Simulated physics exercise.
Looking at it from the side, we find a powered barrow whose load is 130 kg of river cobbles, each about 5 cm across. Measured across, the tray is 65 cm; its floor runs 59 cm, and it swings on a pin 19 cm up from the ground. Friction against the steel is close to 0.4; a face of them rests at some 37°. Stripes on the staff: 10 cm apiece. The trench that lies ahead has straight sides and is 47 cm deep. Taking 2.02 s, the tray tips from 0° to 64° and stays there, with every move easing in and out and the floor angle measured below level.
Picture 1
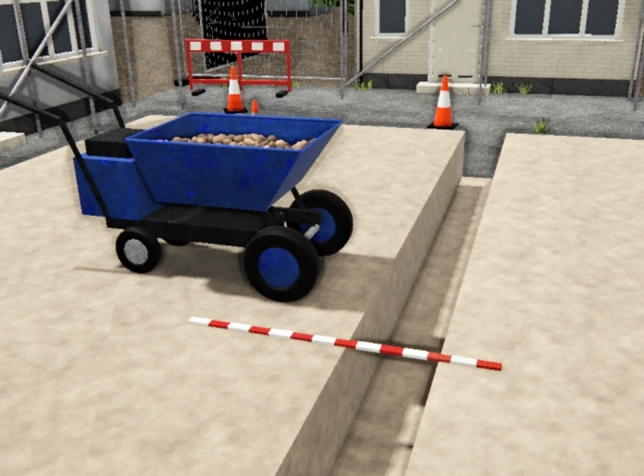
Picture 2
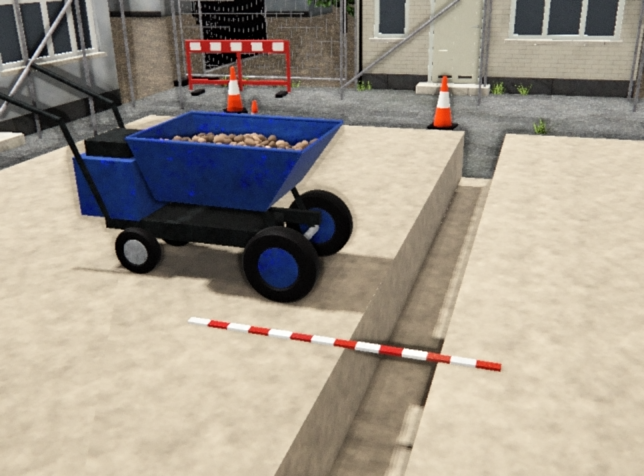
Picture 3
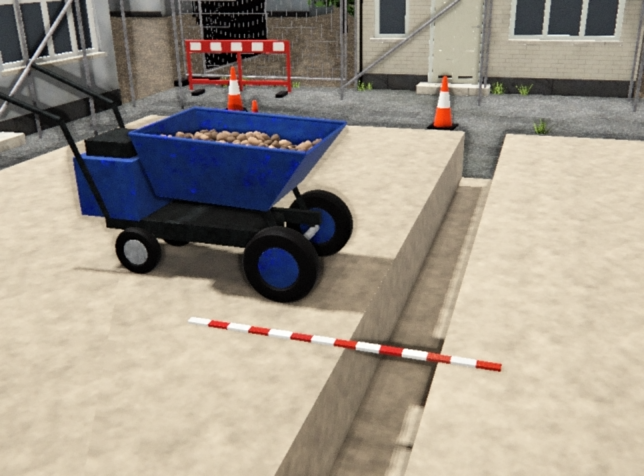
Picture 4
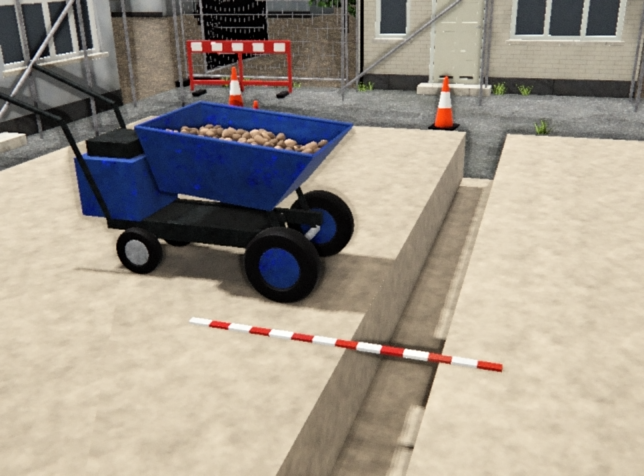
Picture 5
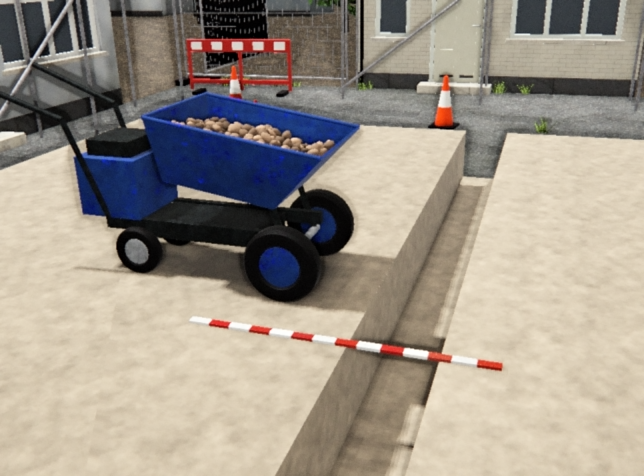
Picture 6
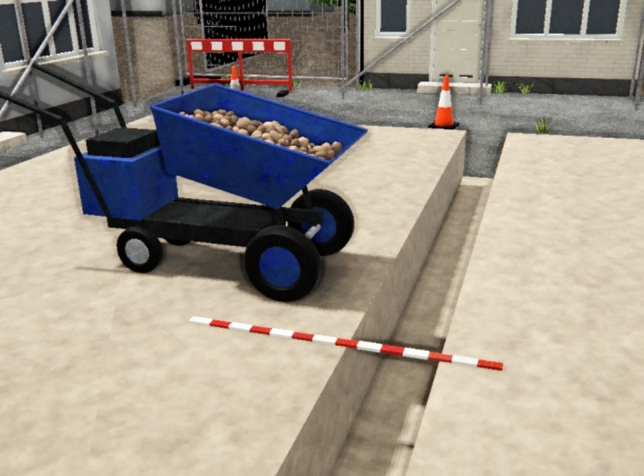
The blue tray of a small wheeled barrow, loaded with rounded brown stones, slowly tilts, its rear rising and its front edge angling down to the right, while the wheels stay still beside a straight trench crossed by a red-and-white staff.
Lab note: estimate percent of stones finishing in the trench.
Approx. 58 %.
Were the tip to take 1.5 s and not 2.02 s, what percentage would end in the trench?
About 55%.
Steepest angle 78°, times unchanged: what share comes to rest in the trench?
With that change, near 70 per cent.
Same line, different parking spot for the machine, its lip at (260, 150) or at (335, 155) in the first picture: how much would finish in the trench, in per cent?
I'd say some 80 per cent and some 30 per cent.
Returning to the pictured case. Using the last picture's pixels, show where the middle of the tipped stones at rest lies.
Around (433, 362).
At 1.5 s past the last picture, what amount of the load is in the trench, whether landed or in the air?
Around 20 per cent of it.
Then, 0.9 s after the last picture the floor is at 54°, 100 % in the tray; the foremost stones are at (392, 211).
Then, 1.5 s after the last picture the floor is at 64°, 75 % in the tray, 18 % in the trench, 7 % past the trench; the foremost stones are at (504, 297).
Then, 1.9 s after the last picture the floor is at 64°, 52 % in the tray, 32 % in the trench, 17 % past the trench; the foremost stones are at (570, 302).
Then, 3.8 s after the last picture the floor is at 64°, 23 % in the tray, 58 % in the trench, 18 % past the trench; the foremost stones are at (602, 303).
